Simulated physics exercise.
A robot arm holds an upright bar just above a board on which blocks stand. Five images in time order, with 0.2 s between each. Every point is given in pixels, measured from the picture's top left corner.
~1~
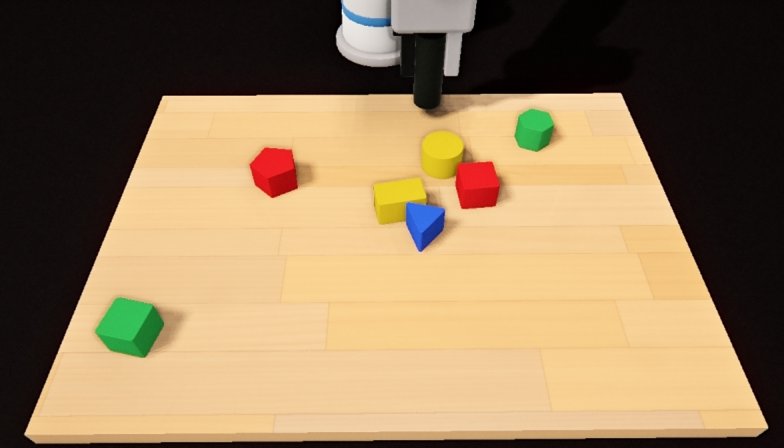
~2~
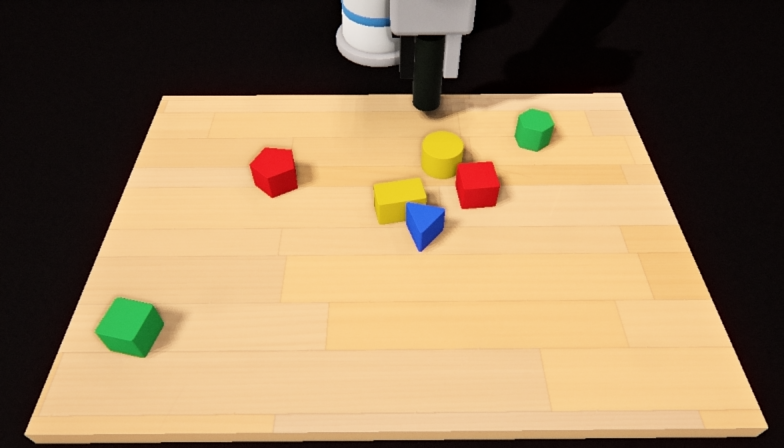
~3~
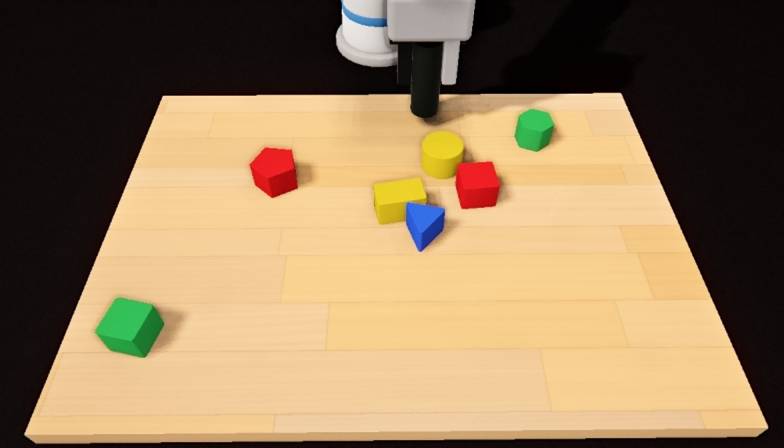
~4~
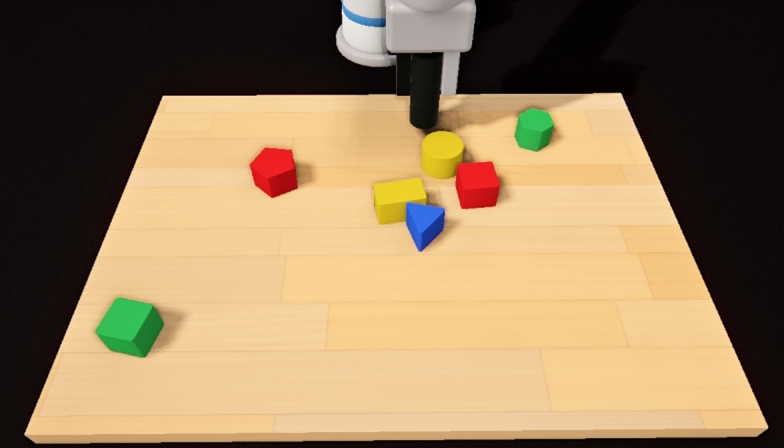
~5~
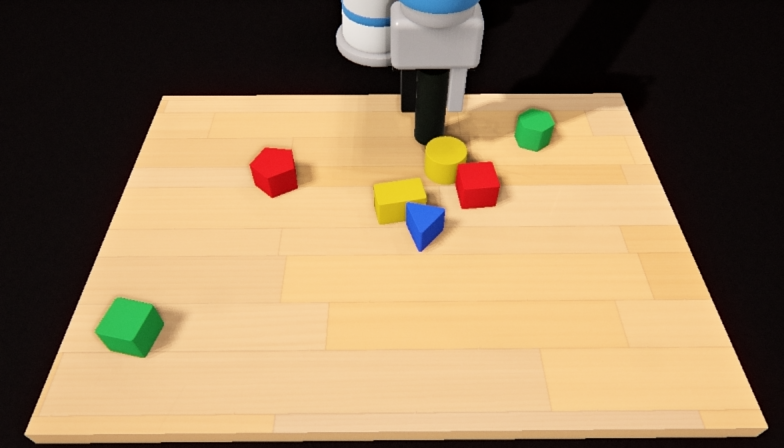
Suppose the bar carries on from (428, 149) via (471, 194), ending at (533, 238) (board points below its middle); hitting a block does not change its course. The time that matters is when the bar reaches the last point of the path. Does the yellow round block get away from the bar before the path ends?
The answer is yes.
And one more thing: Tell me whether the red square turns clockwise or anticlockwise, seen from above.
It goes round opposite to clock hands.
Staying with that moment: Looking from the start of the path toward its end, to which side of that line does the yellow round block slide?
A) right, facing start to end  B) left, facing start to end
It's A.
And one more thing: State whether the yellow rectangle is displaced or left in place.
From what I can tell, it will keep its place.
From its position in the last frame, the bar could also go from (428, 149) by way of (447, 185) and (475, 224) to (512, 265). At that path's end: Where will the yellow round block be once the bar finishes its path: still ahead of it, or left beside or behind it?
Gone from the front.
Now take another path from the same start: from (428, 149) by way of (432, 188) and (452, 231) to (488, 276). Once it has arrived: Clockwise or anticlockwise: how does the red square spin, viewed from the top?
Bird's-eye view: Counterclockwise.
What follows on the original path. One third of the way, bar (455, 168); yellow round block (462, 186); red square (503, 200), turned 75° anticlockwise.
Two thirds of the way, bar (494, 197); yellow round block (467, 207); red square (515, 213), turned 100° anticlockwise.
At the end, bar (537, 227); yellow rectangle not moved; yellow round block (467, 207); red square (543, 248), turned 75° anticlockwise.
